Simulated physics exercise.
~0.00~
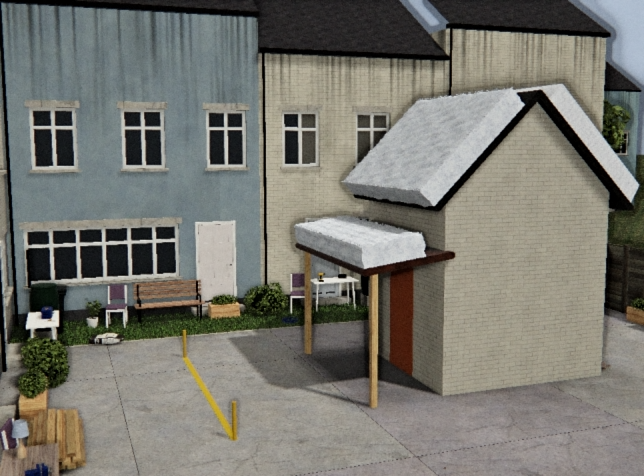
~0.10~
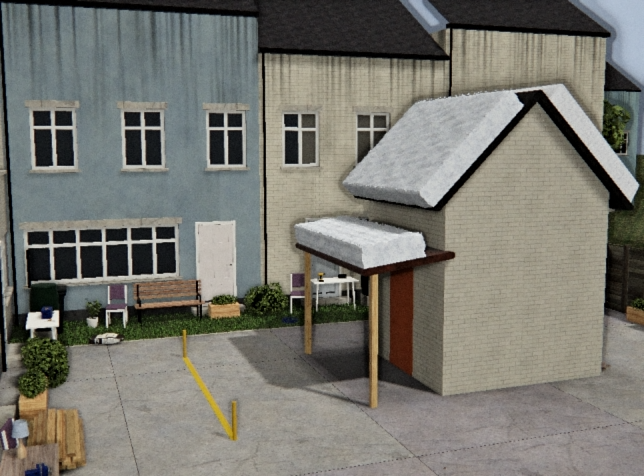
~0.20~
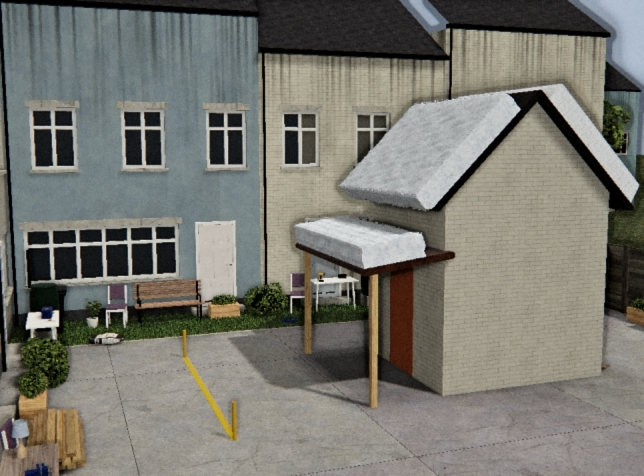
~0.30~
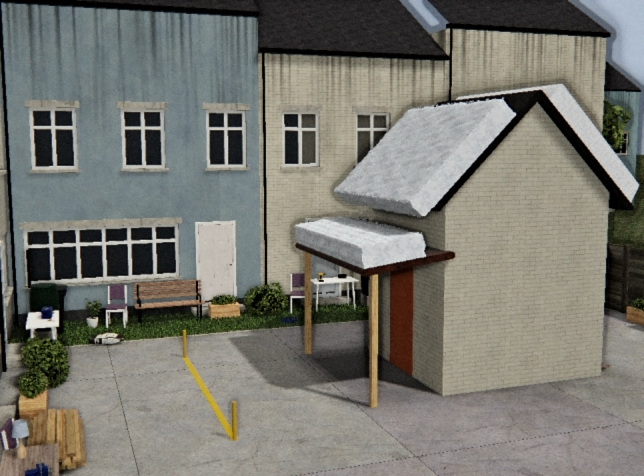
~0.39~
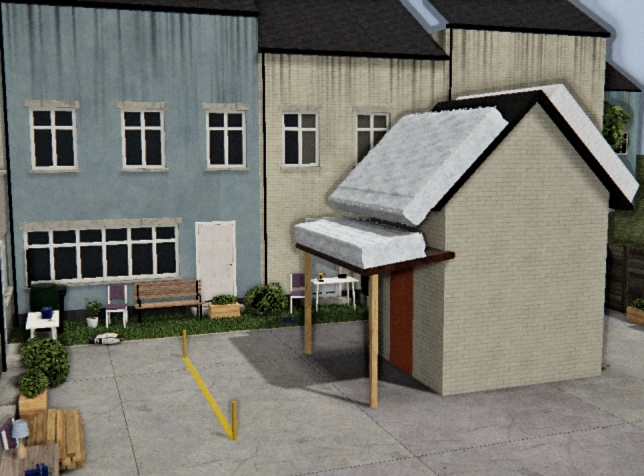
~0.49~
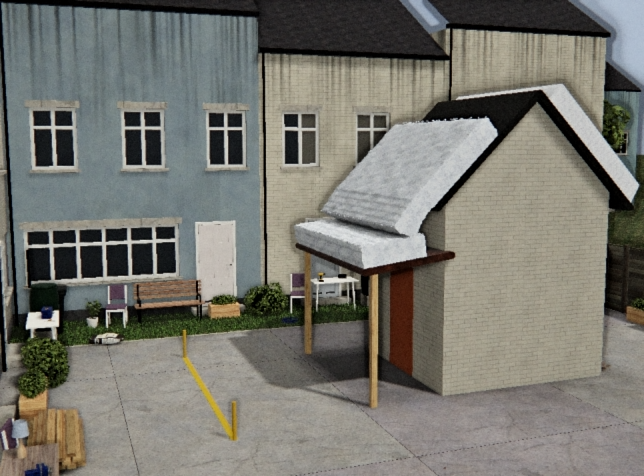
A thick slab of snow slides down the small house's roof onto the snowy porch roof.
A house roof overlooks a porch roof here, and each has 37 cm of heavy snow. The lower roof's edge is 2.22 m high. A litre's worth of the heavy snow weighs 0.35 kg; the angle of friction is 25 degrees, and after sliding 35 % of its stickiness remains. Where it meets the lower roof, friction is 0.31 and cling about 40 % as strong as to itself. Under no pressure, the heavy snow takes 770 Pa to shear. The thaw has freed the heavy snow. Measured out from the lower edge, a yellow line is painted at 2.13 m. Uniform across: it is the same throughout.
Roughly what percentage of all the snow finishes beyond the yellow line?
About 20 %.
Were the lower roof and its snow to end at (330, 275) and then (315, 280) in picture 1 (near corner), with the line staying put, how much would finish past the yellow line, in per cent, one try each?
First about 8 per cent, second about 5 per cent.
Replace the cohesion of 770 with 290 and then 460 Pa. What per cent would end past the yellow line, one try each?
Roughly 30 % followed by roughly 25 %.
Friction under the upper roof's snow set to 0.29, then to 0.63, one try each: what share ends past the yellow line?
About 14 % in the first try and about 1 % in the second.
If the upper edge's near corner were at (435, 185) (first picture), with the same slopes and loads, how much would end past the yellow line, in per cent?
In that case it would be around 30 percent.
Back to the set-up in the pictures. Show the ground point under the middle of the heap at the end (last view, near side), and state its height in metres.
The heap centres around (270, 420) and rises about 0.4 m.
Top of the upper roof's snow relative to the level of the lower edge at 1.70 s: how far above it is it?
It sits some 0.5 m above the lower edge at that time.
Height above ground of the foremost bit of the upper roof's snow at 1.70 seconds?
0.0 m, roughly.
By 1.04 s, 2 % is below the lower edge and 0 % is past the line.
By 1.70 s, 61 % is below the lower edge and 7 % is past the line.
By 2.35 s, 67 % is below the lower edge and 20 % is past the line.
By 3.00 s, 76 % is below the lower edge and 20 % is past the line.
By 3.70 s, at the end, 76 % is below the lower edge and 20 % is past the line.
